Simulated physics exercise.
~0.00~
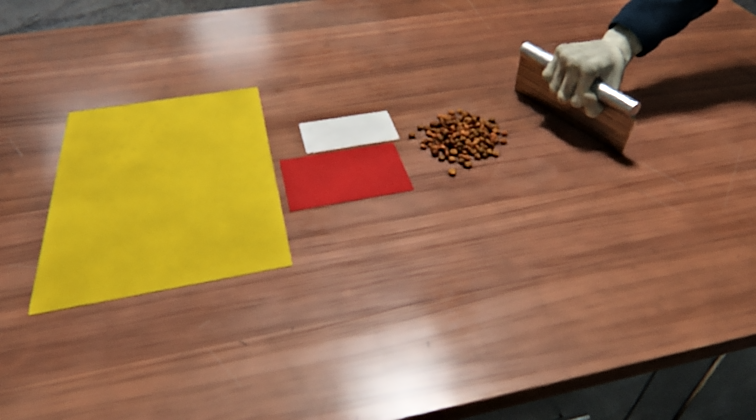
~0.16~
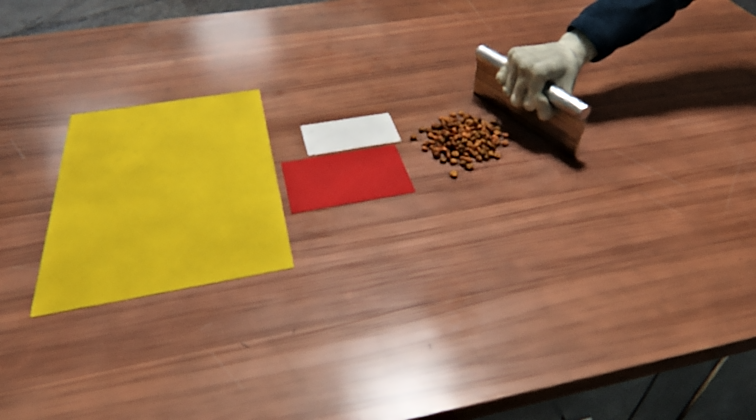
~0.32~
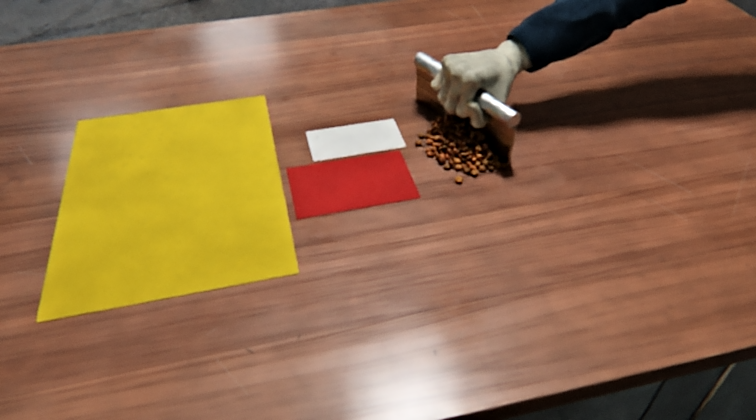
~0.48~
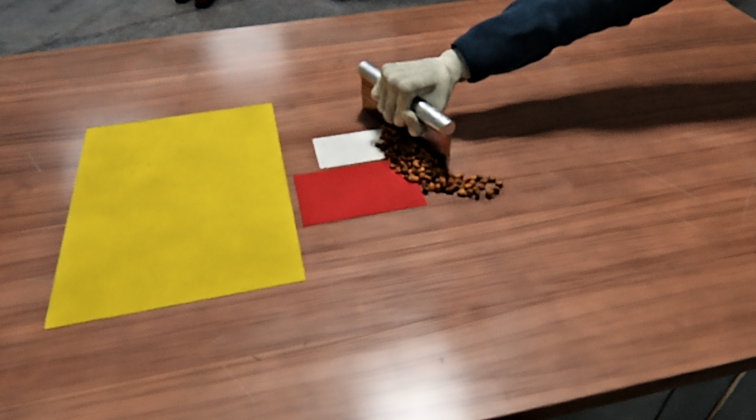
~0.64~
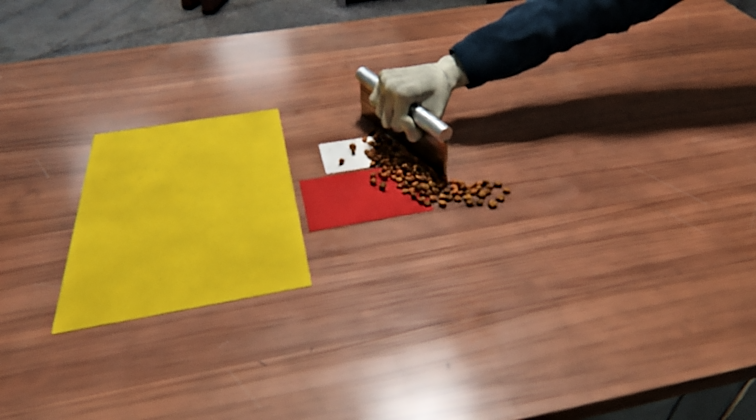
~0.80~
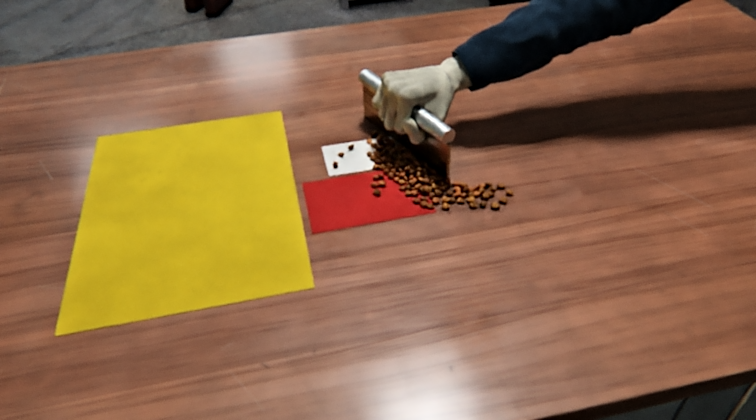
A gloved hand in a dark sleeve grips a wide scraper by its pale handle and slides it left across a wooden table toward a small heap of brown kibble. A white sheet and a red sheet lie just beyond the heap, with a large yellow sheet farther left. The blade reaches the pieces and pushes them leftward, spreading them onto the near parts of the white and red sheets. The scraper then halts, while a few pieces scatter a little farther over the white. At the end kibble rests on both sheets and bare wood, leaving the yellow sheet empty.
